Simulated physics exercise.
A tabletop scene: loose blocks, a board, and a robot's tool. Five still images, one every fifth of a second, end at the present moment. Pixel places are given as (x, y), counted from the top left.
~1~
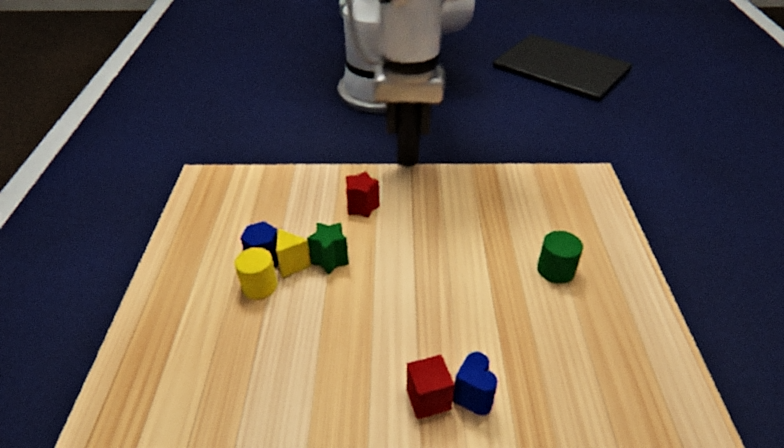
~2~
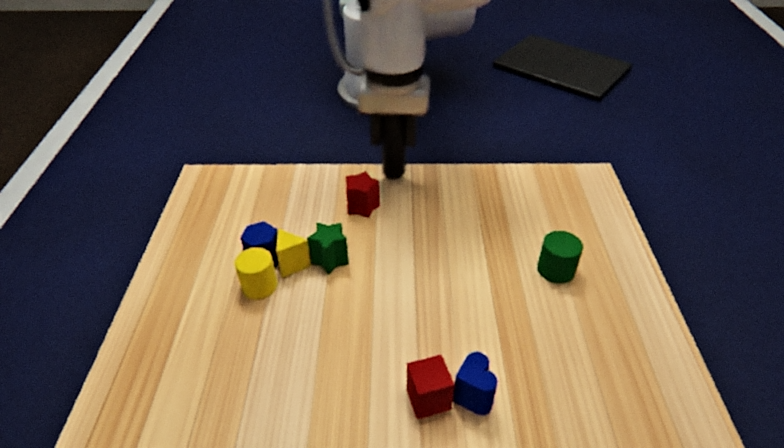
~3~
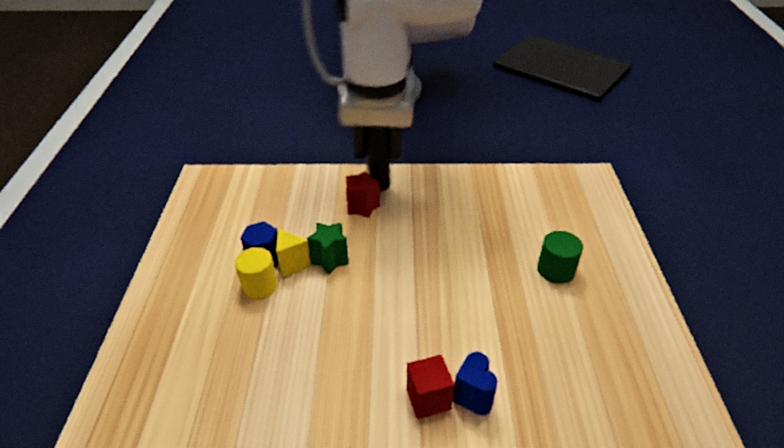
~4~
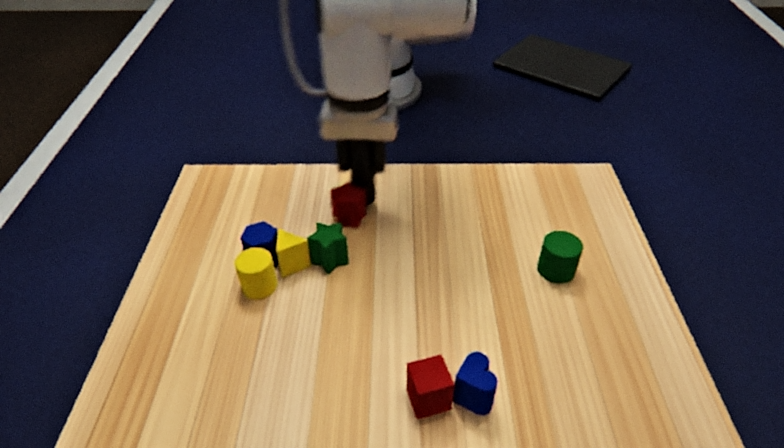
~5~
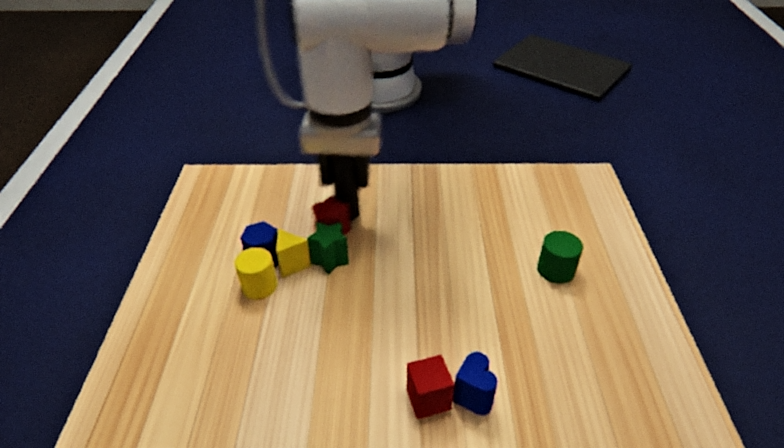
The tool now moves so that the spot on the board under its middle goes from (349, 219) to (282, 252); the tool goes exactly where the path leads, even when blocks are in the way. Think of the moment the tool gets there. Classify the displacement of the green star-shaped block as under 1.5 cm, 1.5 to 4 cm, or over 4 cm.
Travels 1.5 to 4 cm.
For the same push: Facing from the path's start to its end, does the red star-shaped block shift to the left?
Yes, I think so.
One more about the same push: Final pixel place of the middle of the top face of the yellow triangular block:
When the path ends, it will be at (279, 263).
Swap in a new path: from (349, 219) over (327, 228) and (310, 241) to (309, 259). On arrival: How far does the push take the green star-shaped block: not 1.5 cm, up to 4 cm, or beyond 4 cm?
My prediction: Between 1.5 and 4 cm.
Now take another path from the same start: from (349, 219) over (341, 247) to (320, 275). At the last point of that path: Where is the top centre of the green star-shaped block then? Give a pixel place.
At the end it should sit near (302, 268).
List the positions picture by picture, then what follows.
In the first frame, lower end of the tool at (408, 160), tops of blocks, blue hexagonal block at (258, 233), yellow triangular block at (288, 239), green star-shaped block at (327, 233), red star-shaped block at (361, 181).
In the second frame, tool at (394, 172), blocks as before.
In the third frame, tool at (379, 185), blocks as before.
In the fourth frame, tool at (364, 198), red star-shaped block at (347, 192).
In the fifth frame, tool at (348, 213), blue hexagonal block at (258, 233), yellow triangular block at (288, 239), green star-shaped block at (327, 233), red star-shaped block at (330, 207).
What follows on the original path. Halfway along, tool at (316, 229); yellow triangular block at (283, 246); green star-shaped block at (323, 241), turned 45° anticlockwise; red star-shaped block at (299, 227), turned 20° anticlockwise.
At the end, tool at (281, 245); blue hexagonal block at (248, 236); yellow triangular block at (279, 263), turned 15° anticlockwise; green star-shaped block at (322, 245), turned 65° anticlockwise; red star-shaped block at (285, 243), turned 60° anticlockwise.
